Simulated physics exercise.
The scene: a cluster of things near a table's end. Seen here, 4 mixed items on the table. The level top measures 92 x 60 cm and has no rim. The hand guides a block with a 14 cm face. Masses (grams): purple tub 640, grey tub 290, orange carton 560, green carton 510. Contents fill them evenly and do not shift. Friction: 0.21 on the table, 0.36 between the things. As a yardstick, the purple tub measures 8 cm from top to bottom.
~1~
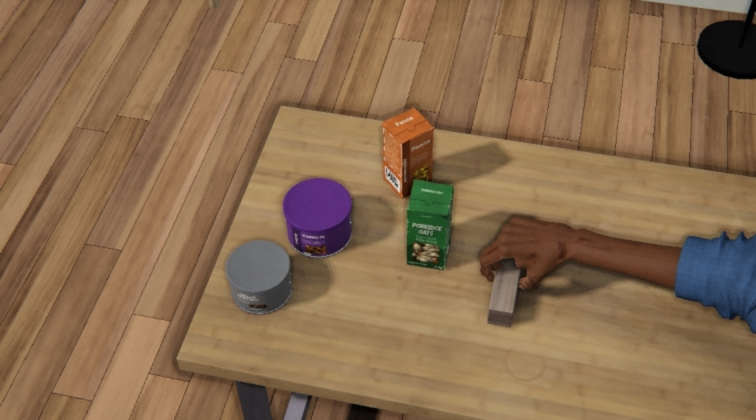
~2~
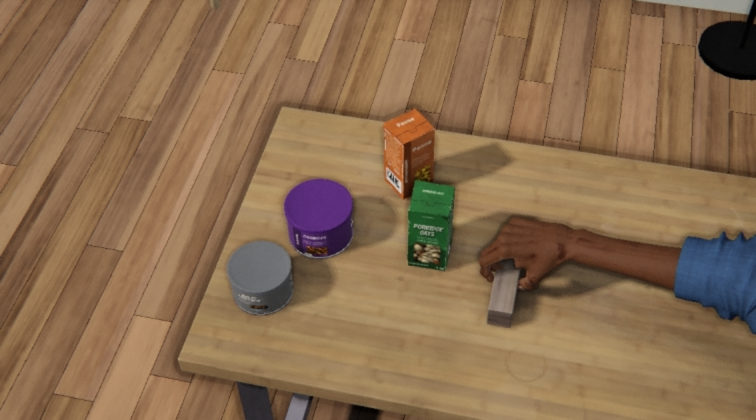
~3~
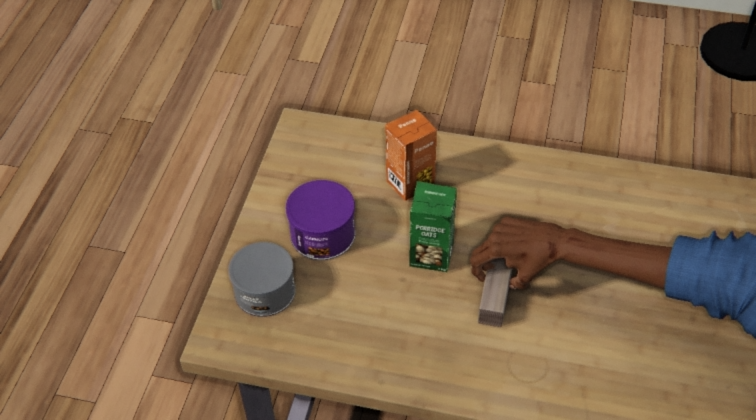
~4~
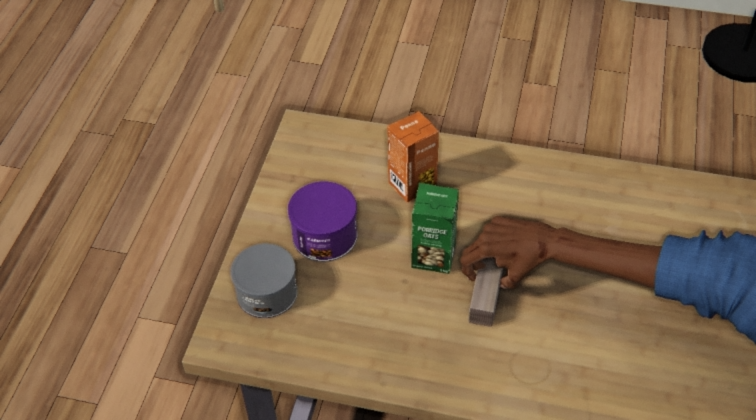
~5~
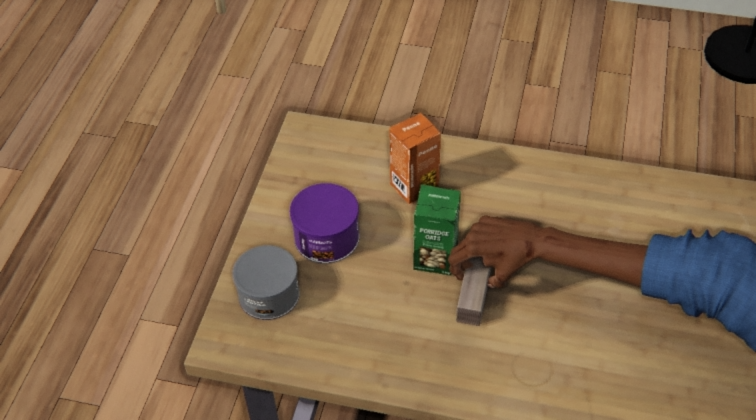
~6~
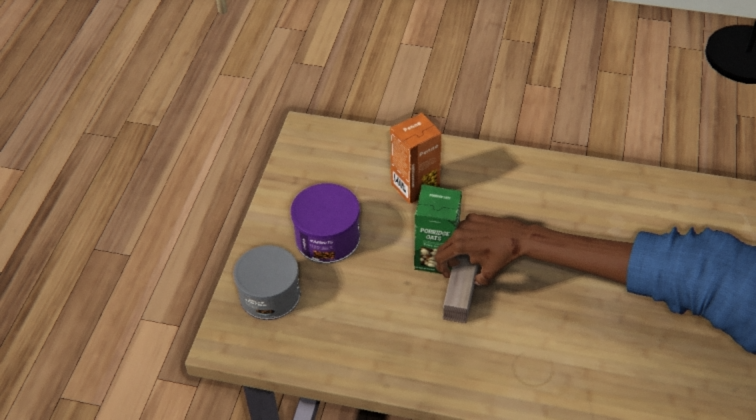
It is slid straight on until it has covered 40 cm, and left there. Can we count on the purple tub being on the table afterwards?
The purple tub drops to the floor.
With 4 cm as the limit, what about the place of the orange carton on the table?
The orange carton keeps its place.
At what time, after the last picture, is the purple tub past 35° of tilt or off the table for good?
Near 1.1 s.
Then, 0.60 s later than the last frame, block slid 23 cm; purple tub 4 cm from its spot near (305, 220); green carton 14 cm from its spot.
Then, 1.20 s later than the last frame, block slid 38 cm; purple tub now off the table; green carton 29 cm from its spot; grey tub 4 cm from its spot.
Then, 1.50 s later than the last frame, block slid 40 cm; green carton 31 cm from its spot; grey tub 7 cm from its spot.
When it is over, off the table, purple tub; not toppled but over 4 cm from the start, grey tub and green carton; orange carton within 4 cm of the start.
